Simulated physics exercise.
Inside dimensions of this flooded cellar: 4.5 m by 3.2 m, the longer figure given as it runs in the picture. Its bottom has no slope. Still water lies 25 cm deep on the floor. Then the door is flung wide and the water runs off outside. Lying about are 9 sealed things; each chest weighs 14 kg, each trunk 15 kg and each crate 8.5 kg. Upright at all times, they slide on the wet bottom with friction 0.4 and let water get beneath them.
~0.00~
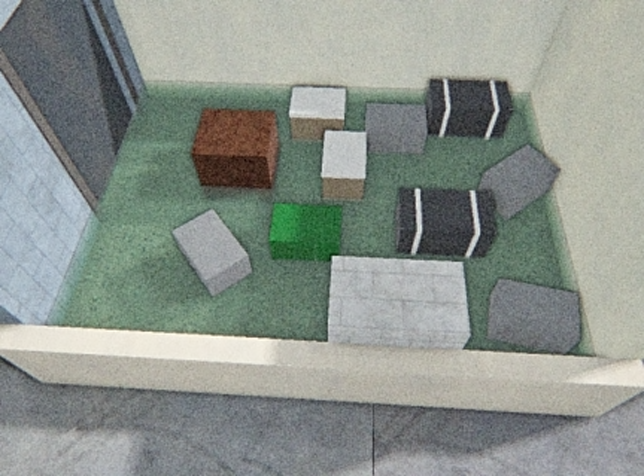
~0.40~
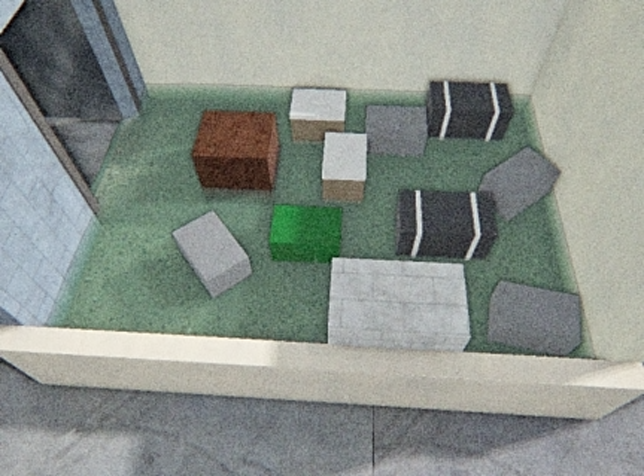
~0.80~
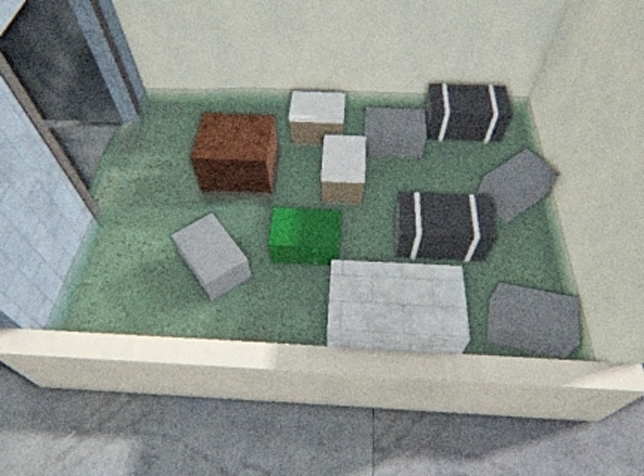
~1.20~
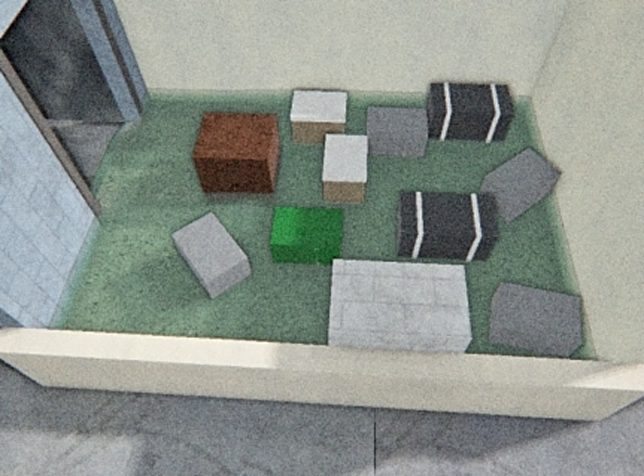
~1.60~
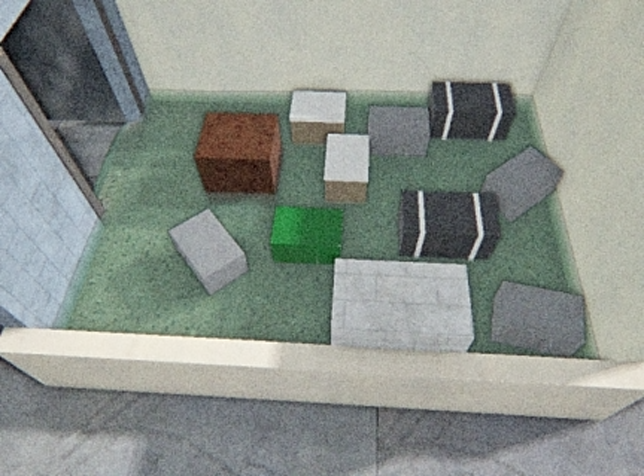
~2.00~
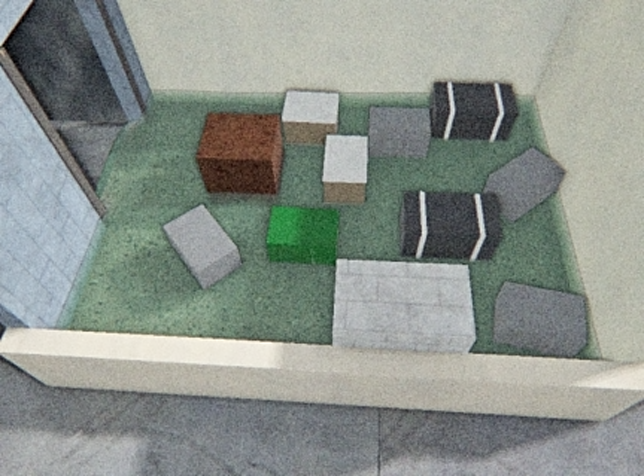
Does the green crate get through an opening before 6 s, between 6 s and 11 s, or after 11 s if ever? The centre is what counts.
Between 6 s and 11 s.
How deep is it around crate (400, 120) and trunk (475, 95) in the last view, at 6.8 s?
16 and 16 cm.
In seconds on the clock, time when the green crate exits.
Around 9.0 seconds.
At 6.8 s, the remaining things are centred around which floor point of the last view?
Mean position: Approximately (349, 200).
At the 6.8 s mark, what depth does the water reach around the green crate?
Around 17 cm.
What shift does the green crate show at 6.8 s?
It is about 140 cm out of place by then.
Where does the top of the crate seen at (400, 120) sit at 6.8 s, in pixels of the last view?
At about (258, 104).
After 3.0 s the green crate is near (277, 229), 0.3 m from its start, afloat; 0 of 9 are out; 9 afloat.
After 6.8 s the green crate is near (166, 211), 1.4 m from its start, afloat; 2 of 9 are out; 7 afloat.
After 11.0 s the green crate has gone out (at 8.9 s); 3 of 9 are out; 6 afloat.
After 15.0 s the green crate has gone out (at 8.9 s); 5 of 9 are out; 4 afloat.
